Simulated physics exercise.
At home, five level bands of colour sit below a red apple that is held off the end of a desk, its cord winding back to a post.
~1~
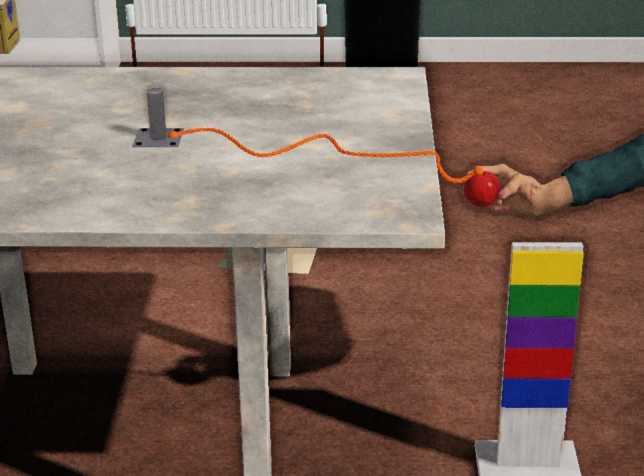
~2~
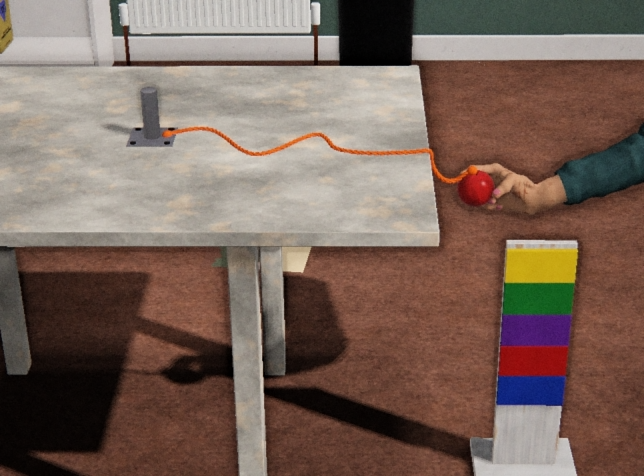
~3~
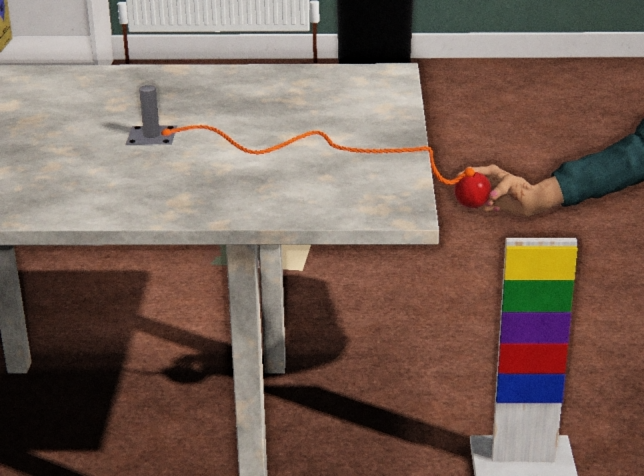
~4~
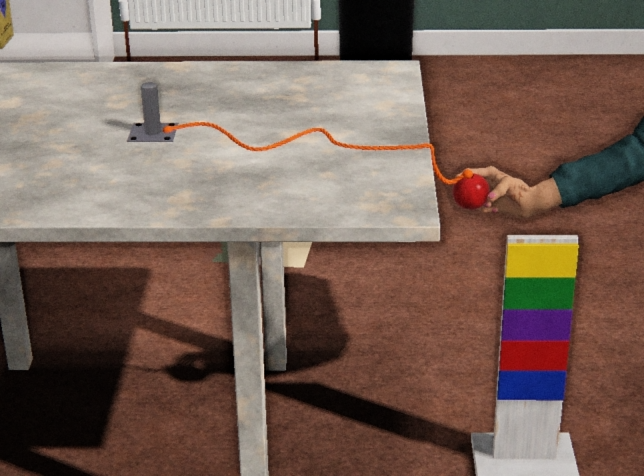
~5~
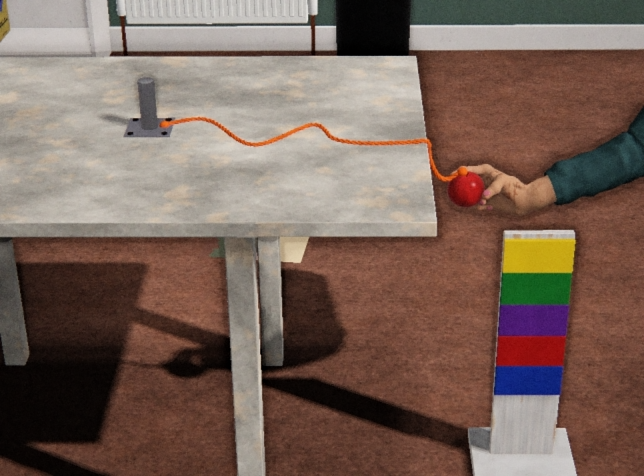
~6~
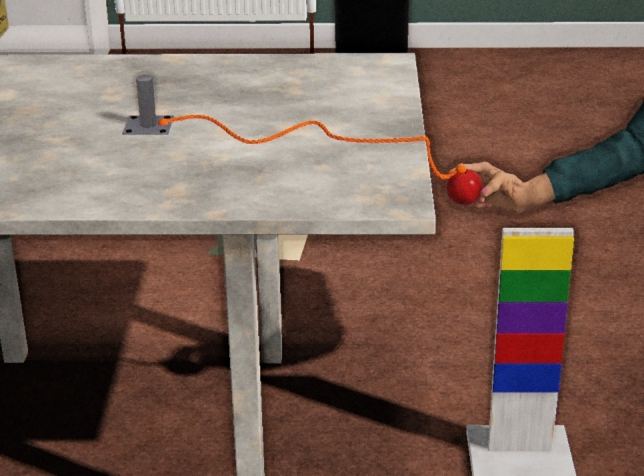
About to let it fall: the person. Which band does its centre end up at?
Green.
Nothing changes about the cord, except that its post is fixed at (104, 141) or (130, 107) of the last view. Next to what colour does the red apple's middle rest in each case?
Yellow; yellow.
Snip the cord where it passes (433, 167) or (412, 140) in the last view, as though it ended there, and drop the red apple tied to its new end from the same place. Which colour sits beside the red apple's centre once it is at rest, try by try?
Per try - 1: Yellow; 2: Higher than all five.
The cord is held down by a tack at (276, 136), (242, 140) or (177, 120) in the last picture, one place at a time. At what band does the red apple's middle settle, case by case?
Answer: Yellow, yellow and green, in that order.
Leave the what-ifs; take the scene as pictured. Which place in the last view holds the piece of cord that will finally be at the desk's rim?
Close to (352, 140).
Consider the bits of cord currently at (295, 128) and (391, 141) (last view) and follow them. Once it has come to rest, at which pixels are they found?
The first ends at (343, 132) and the second at (426, 176).
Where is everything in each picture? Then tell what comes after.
The first frame shows red apple (482, 189); yellow (547, 270); green (544, 302); purple (541, 334); red (539, 364); blue (536, 394).
The second frame shows red apple (476, 188); cord through (198, 129) (240, 149) (299, 140) (343, 151) (421, 152).
The third frame shows red apple (473, 190).
The fourth frame shows red apple (471, 192); cord through (199, 124) (240, 144) (300, 135) (344, 146) (421, 147).
The fifth frame shows red apple (466, 190).
The sixth frame shows red apple (465, 187); cord through (194, 117) (236, 137) (295, 128) (339, 138) (417, 140).
Soon after, apple near (459, 272); level with green.
Then, apple near (394, 273); level with green.
Further on, apple near (432, 282); level with green.
At rest, apple near (425, 282); level with green. Its centre hangs level with the green band.
